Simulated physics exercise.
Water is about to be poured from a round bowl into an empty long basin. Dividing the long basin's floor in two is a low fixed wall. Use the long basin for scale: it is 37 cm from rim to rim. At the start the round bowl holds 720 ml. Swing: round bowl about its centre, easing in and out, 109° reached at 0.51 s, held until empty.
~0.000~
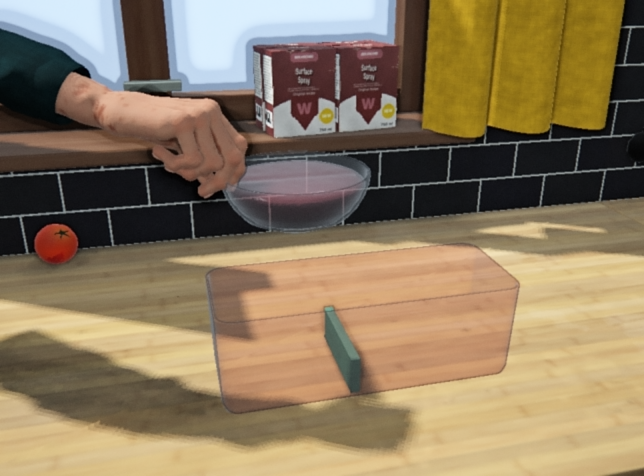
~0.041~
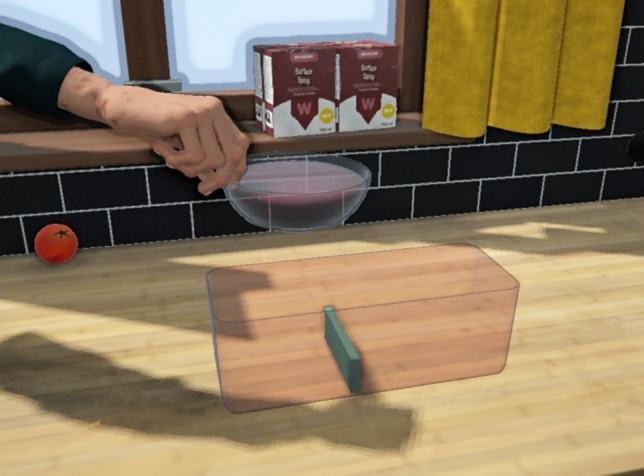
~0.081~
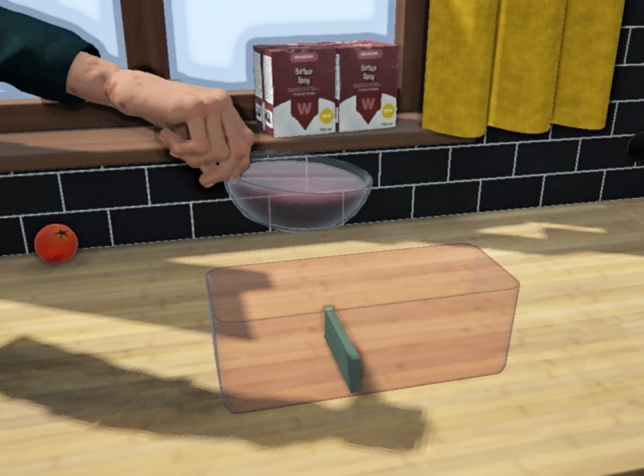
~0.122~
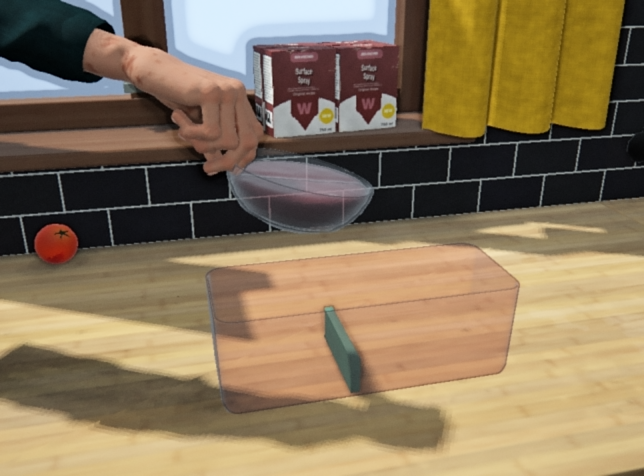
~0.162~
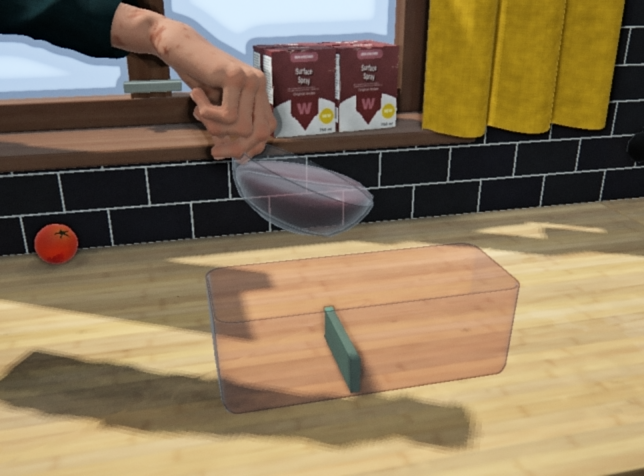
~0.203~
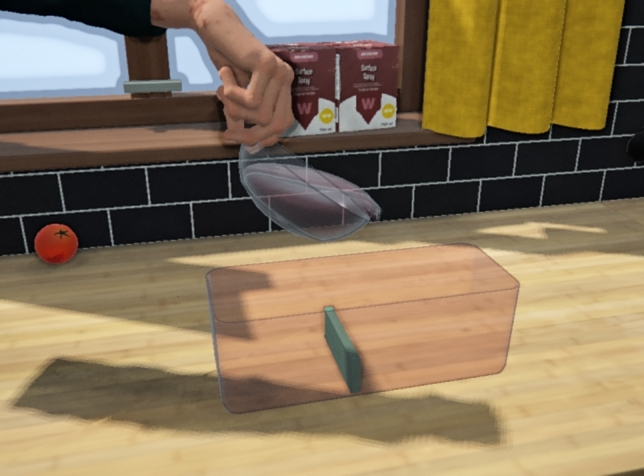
A hand held a clear round bowl of water above a long, see-through basin with a small green wall inside, then moved rightward as it steadily tilted the bowl down to the right.
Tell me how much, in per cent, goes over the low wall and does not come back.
I would say about 82 per cent.
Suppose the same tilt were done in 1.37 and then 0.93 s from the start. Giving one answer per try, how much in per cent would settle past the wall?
First 95, then 90 per cent.
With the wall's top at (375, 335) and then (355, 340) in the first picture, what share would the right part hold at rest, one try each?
Roughly 60 per cent, then 70 per cent.
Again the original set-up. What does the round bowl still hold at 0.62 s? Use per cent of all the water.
What remains is about 0 percent of it all.
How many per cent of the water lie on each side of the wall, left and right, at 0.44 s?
Roughly 1 sits left and 86 sits right.
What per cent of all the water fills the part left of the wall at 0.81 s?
The left part holds close to 12 per cent.
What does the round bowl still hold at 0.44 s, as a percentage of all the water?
I'd estimate some 1 % remains.
After 0.44 s the tilt is 105° and 1 per cent is still to pour, 1 is left of the wall and 85 right of it.
After 0.62 s the tilt is 109° and 0 per cent is still to pour, 9 is left of the wall and 74 right of it.
After 0.81 s the tilt is 109° and 1 per cent is still to pour, 11 is left of the wall and 83 right of it.
After 1.01 s the tilt is 109° and 0 per cent is still to pour, 13 is left of the wall and 82 right of it.
In the end 14 per cent lies left of the wall, 82 right of it and 4 outside.
